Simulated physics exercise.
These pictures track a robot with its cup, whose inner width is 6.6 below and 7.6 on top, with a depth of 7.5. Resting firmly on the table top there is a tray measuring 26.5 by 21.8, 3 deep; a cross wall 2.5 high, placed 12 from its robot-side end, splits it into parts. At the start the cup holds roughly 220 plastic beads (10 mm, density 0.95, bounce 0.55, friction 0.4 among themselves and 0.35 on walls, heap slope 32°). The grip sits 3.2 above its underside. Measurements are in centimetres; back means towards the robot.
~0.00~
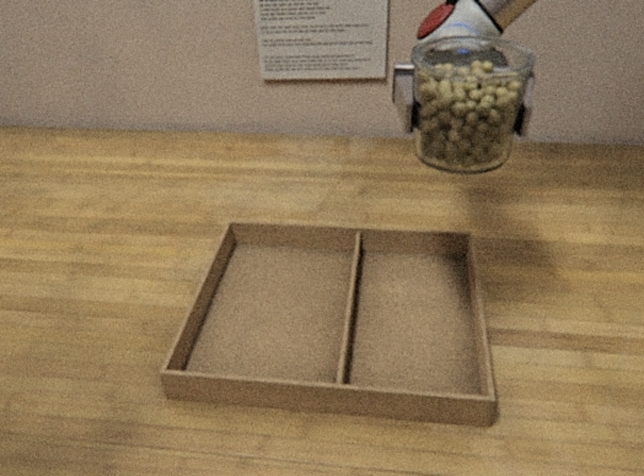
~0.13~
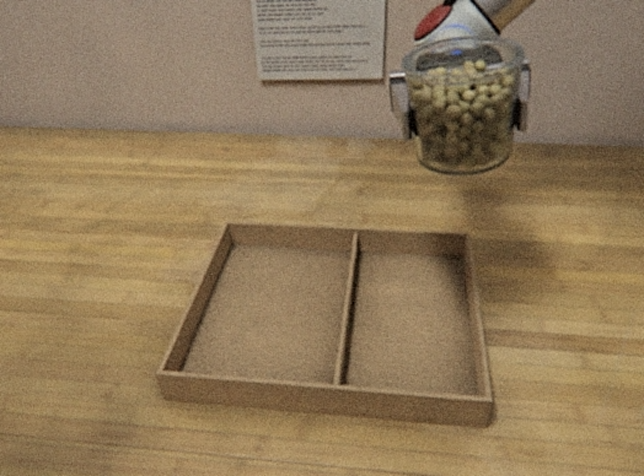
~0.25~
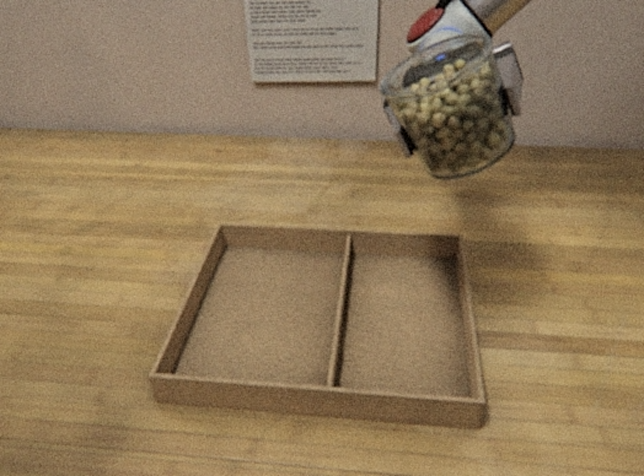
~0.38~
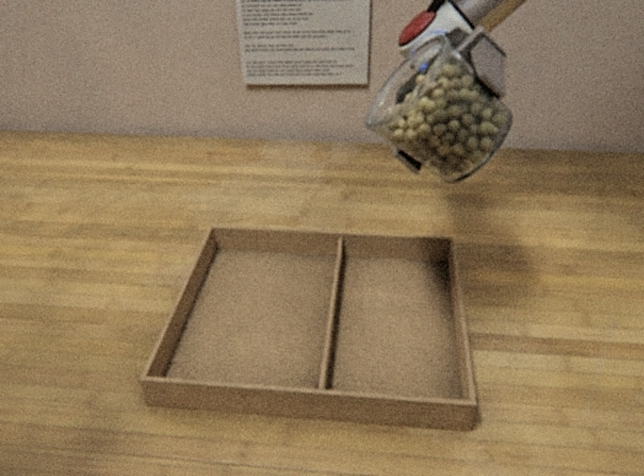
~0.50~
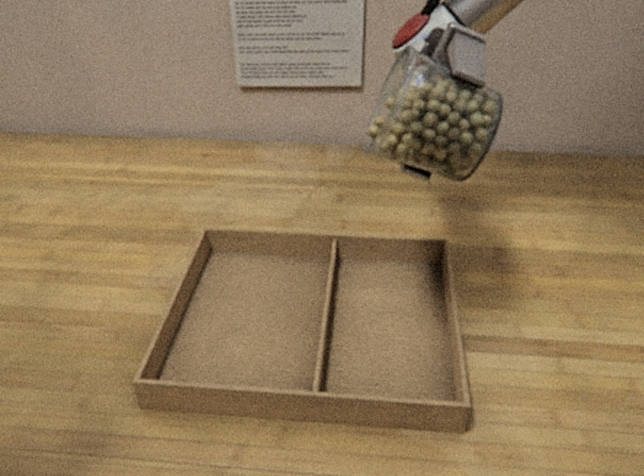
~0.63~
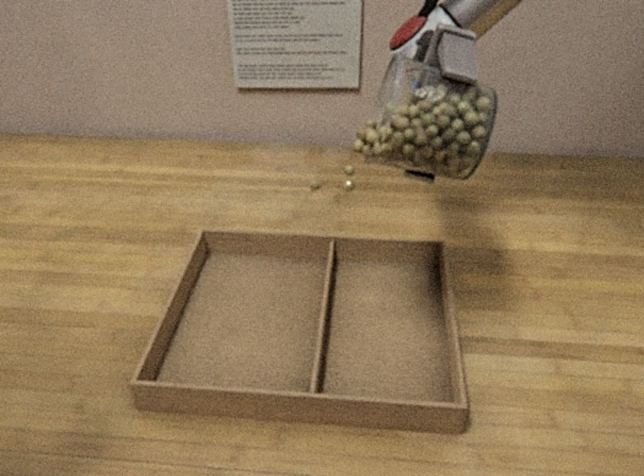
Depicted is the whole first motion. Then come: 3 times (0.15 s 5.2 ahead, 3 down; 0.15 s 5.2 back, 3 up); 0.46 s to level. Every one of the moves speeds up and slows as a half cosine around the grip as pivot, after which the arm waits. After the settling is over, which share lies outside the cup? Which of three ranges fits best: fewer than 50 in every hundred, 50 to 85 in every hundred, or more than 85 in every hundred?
From 50 to 85 in every hundred.
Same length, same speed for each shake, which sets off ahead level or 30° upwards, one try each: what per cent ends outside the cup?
About 95 and 95 per cent.
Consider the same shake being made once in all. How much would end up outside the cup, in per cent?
It would then be around 45 per cent.
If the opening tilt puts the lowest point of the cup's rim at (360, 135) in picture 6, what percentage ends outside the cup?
35 percent or so.
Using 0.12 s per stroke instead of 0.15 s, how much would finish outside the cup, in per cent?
Then about 80 per cent.
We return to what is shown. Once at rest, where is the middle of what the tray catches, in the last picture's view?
Roughly at (267, 317) in the last picture.
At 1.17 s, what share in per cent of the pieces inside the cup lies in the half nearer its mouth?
Some 70 percent is in that half.
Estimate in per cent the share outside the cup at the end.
The share is close to 70 per cent.
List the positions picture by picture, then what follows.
Cup middle at (466, 107), level; upper third of the load around (471, 90), from x 425 to 515, top at y 65; 222 in the cup, in the first picture.
Cup middle at (463, 108), tilted 7° forward; upper third of the load around (468, 91), from x 420 to 510, top at y 65, in the second picture.
Cup middle at (453, 111), tilted 26° forward; upper third of the load around (462, 92), from x 400 to 500, top at y 65, in the third picture.
Cup middle at (442, 116), tilted 50° forward; upper third of the load around (451, 96), from x 390 to 495, top at y 70, in the fourth picture.
Cup middle at (434, 120), tilted 69° forward; upper third of the load around (441, 101), from x 375 to 490, top at y 80, in the fifth picture.
Cup middle at (431, 122), tilted 76° forward; upper third of the load around (445, 110), from x 315 to 480, top at y 90; 219 in the cup, 3 in flight or on a rim, in the sixth picture.
After 1.17 s, tilted 76° forward, highest piece 21 above the table; 111 in the cup, 72 in the far-side part, 18 in the robot-side part, 1 on the table or floor, 20 in flight or on a rim.
After 1.72 s, tilted 49° forward, highest piece 23 above the table; 112 in the far-side part, 64 in the cup, 41 in the robot-side part, 4 on the table or floor, 1 in flight or on a rim.
After 2.19 s, level, highest piece 23 above the table; 112 in the far-side part, 64 in the cup, 42 in the robot-side part, 4 on the table or floor.
After 3.24 s, level, highest piece 23 above the table; 112 in the far-side part, 64 in the cup, 42 in the robot-side part, 4 on the table or floor.
At rest, 112 in the far-side part, 64 in the cup, 42 in the robot-side part, 4 on the table or floor. That is 71 % outside the cup.
